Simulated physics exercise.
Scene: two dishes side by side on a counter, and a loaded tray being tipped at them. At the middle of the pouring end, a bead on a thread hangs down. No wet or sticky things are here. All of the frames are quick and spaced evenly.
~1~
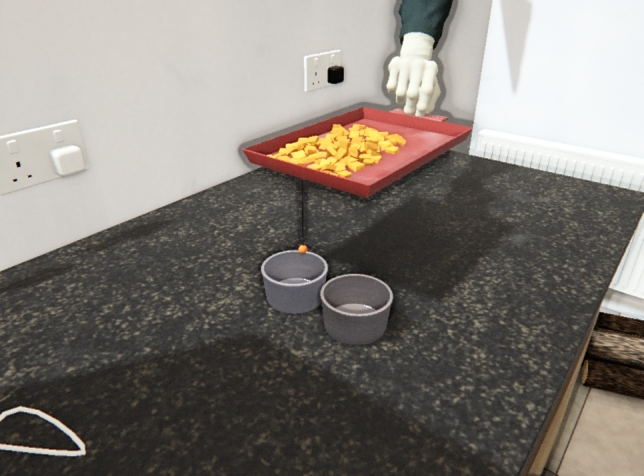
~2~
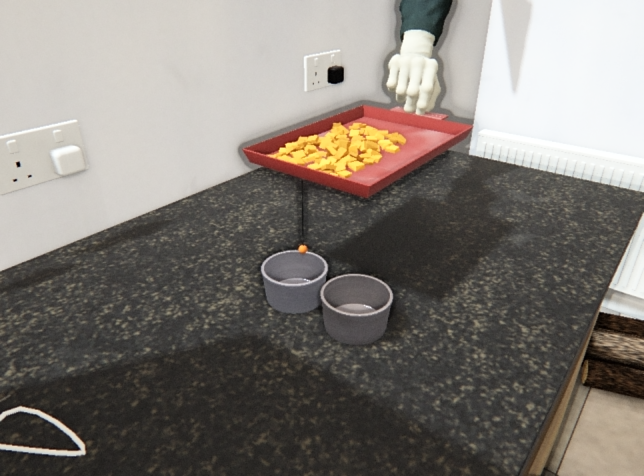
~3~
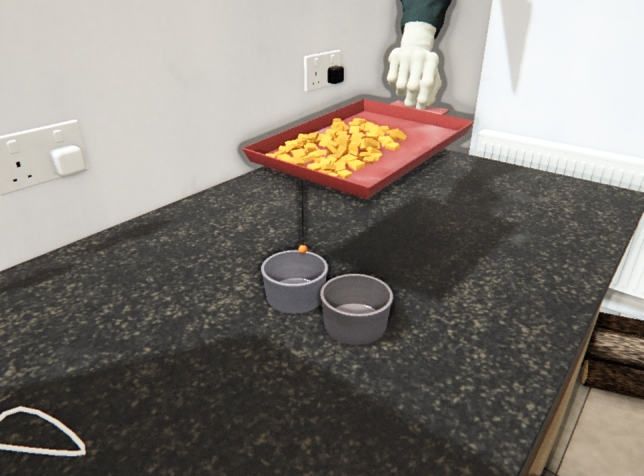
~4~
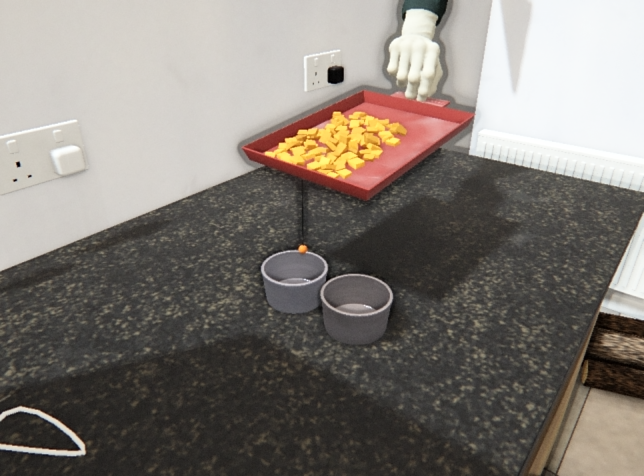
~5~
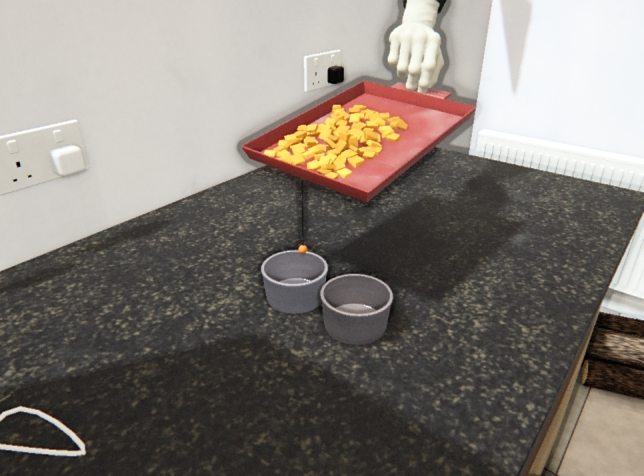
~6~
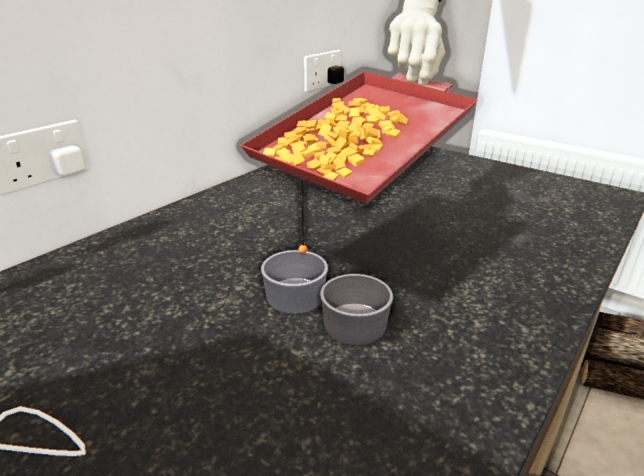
A red tray of small orange crackers, with a pale gloved hand at its far edge, tilted slightly toward its right front corner above two grey dishes that stayed still on the dark counter.
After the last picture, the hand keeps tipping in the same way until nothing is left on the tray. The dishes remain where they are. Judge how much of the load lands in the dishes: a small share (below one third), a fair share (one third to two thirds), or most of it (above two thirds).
Most of it.
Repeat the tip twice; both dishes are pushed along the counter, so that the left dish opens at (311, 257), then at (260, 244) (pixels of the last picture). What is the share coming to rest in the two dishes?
Close to 40 in a hundred, then close to 20 in a hundred.
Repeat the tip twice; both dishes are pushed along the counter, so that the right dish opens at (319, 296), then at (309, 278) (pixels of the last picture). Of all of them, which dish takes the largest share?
Attempt 1: The one on the right side. Attempt 2: The one on the right side.
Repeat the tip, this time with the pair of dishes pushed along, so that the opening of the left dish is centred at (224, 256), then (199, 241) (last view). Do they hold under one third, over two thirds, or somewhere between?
The two tries come out as under a third and below one third in turn.
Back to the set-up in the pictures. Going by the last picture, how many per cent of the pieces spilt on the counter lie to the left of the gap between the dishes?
I'd put it at around 80 per cent.
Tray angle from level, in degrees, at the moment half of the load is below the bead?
It is at around 100 degrees.
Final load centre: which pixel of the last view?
(344, 315).
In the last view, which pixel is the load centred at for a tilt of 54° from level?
Somewhere about (333, 159).
Just after the last frame, tray tipped steeply; every one on the tray.
A moment on, tray tipped right over; the larger part on the tray; about a tenth in the right dish; just a few in the left dish; just a few outside both; about a tenth in the air.
Further on, tray tipped past a quarter turn; roughly two thirds in the right dish; about a tenth in the left dish; roughly a quarter outside both.
When it is over, tray tipped past a quarter turn; roughly two thirds in the right dish; about a tenth in the left dish; roughly a quarter outside both.
